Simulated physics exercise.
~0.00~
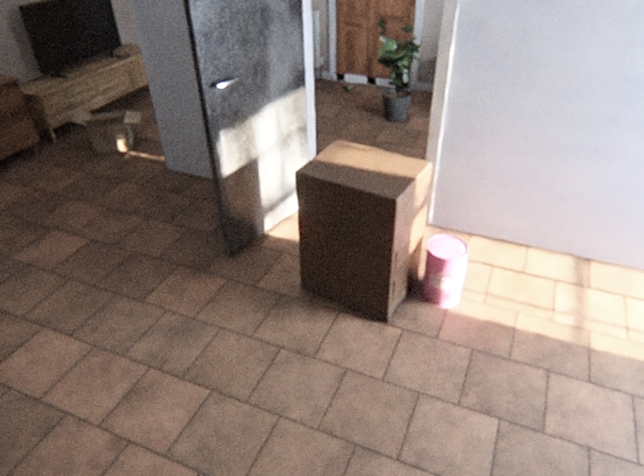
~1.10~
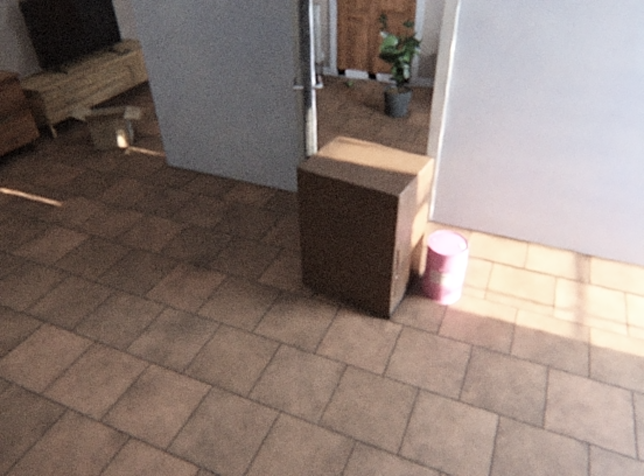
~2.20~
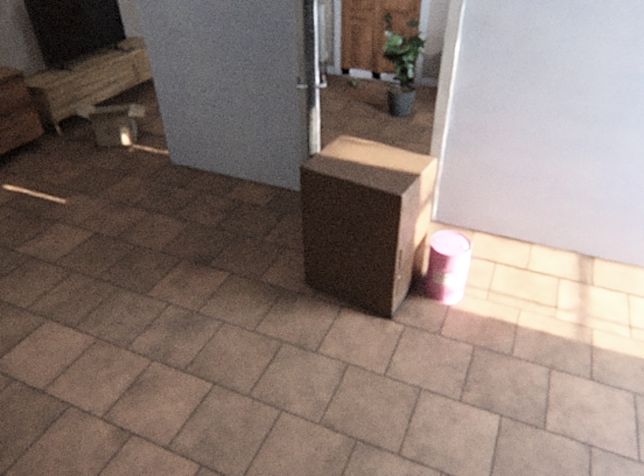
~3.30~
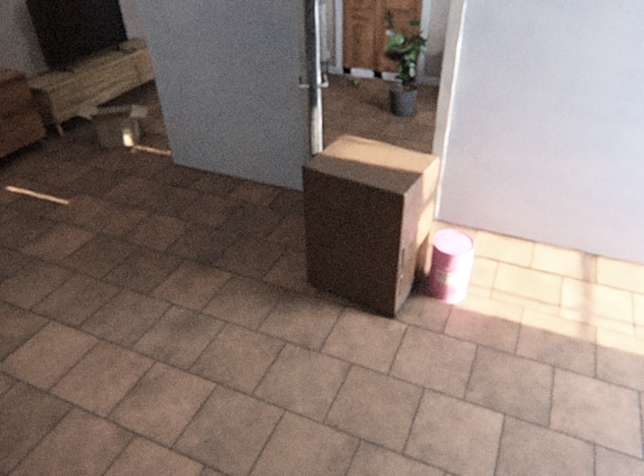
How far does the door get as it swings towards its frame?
It does not close. It stops short and rests partly open by the boxy brown object, which stays where it is.
